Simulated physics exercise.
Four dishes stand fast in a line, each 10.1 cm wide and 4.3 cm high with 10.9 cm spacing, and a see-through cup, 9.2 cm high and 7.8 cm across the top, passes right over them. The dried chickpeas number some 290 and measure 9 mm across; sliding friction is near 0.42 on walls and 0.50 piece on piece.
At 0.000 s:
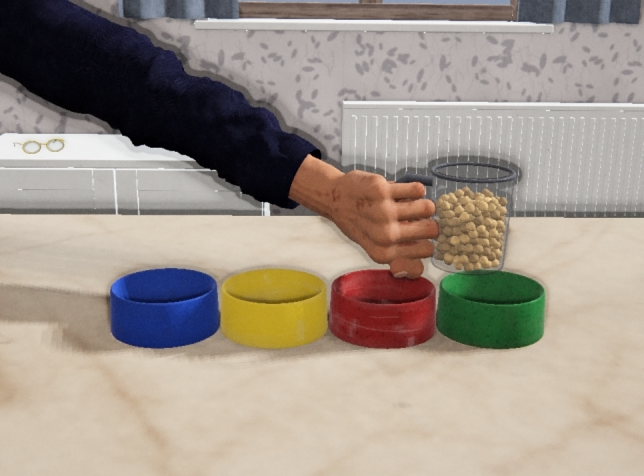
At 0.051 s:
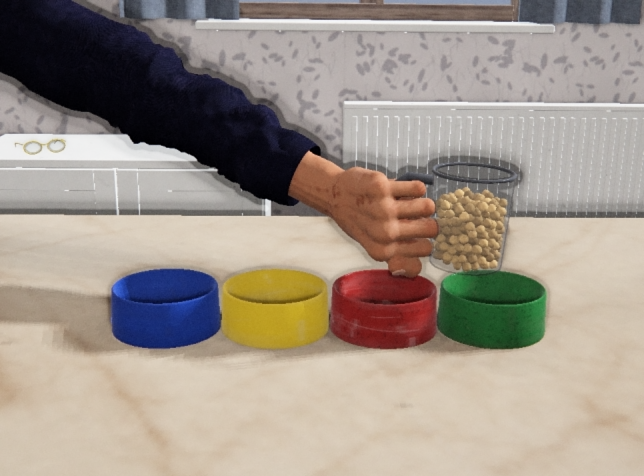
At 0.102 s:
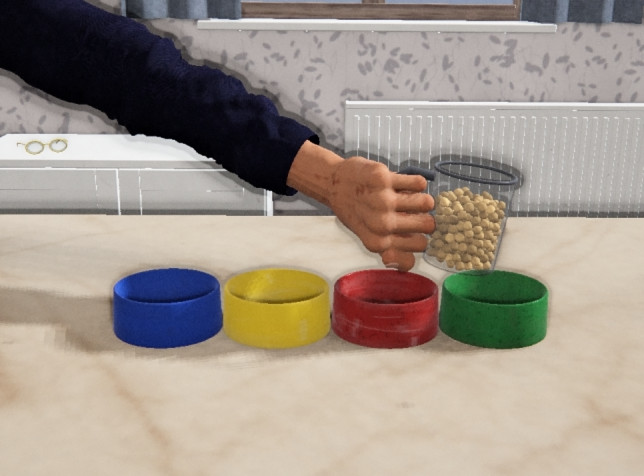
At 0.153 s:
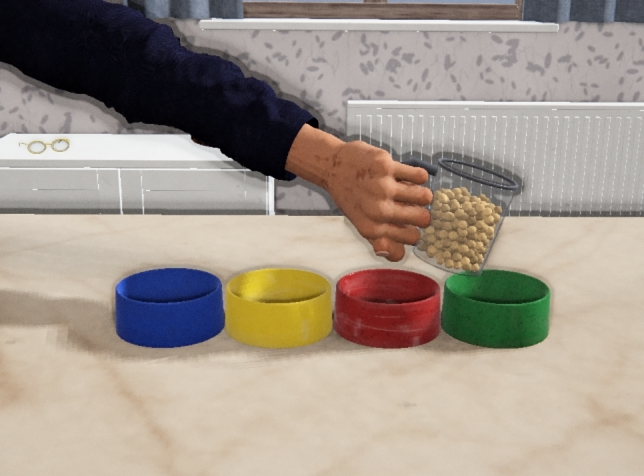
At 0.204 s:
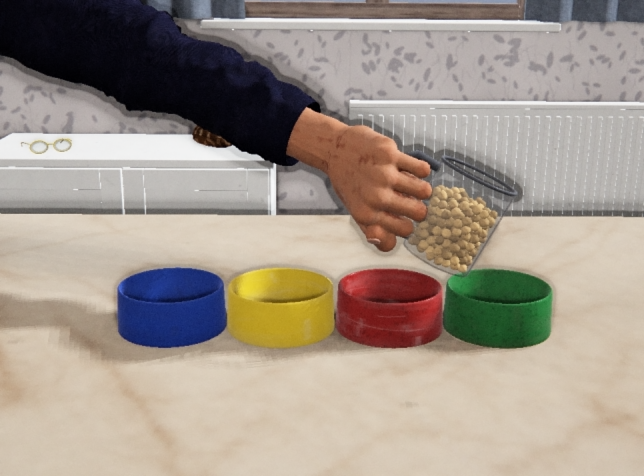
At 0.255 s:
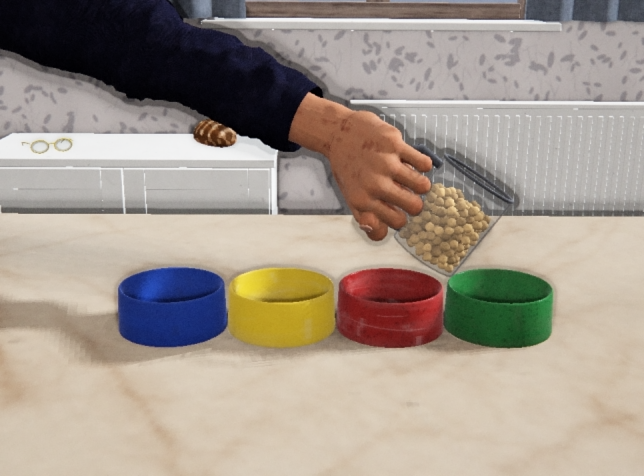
A hand in a dark sleeve holds a clear cup of chickpeas upright above a row of blue, yellow, red and green dishes, then tilts it rightward, slowly at first and then more steeply, while drifting slightly left.
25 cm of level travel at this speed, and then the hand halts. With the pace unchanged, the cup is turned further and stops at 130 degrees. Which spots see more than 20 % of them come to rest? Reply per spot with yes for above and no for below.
Red: Yes, above. Blue: No, below. Green: No, below. Yellow: No, below. Counter: No, below.
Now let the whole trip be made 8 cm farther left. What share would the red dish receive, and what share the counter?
Red 20, counter 10.
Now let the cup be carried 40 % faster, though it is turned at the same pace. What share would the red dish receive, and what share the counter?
In that case: Red 70, and counter 10.
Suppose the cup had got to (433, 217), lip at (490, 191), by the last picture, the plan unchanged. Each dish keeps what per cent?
Final shares - red 0 %, blue 0 %, green 0 %, yellow 100 %.
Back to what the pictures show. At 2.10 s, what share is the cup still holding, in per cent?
Some 0 %.
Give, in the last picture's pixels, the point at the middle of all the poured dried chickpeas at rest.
Near (392, 304).
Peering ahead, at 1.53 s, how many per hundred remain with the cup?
It works out to about 0 per cent of the load.
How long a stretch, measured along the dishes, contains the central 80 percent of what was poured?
6 cm, roughly.
After 1.02 s, tilt 130 degrees; cup holds 5 %, red 90 %, green 5 %.
After 1.53 s, tilt 130 degrees; cup holds 0 %, red 95 %, green 5 %.
After 2.10 s, tilt 130 degrees; cup holds 0 %, red 95 %, green 5 %.
By 2.4 s all is still; red 95 %, blue 0 %, green 5 %, yellow 0 %, counter 0 %.
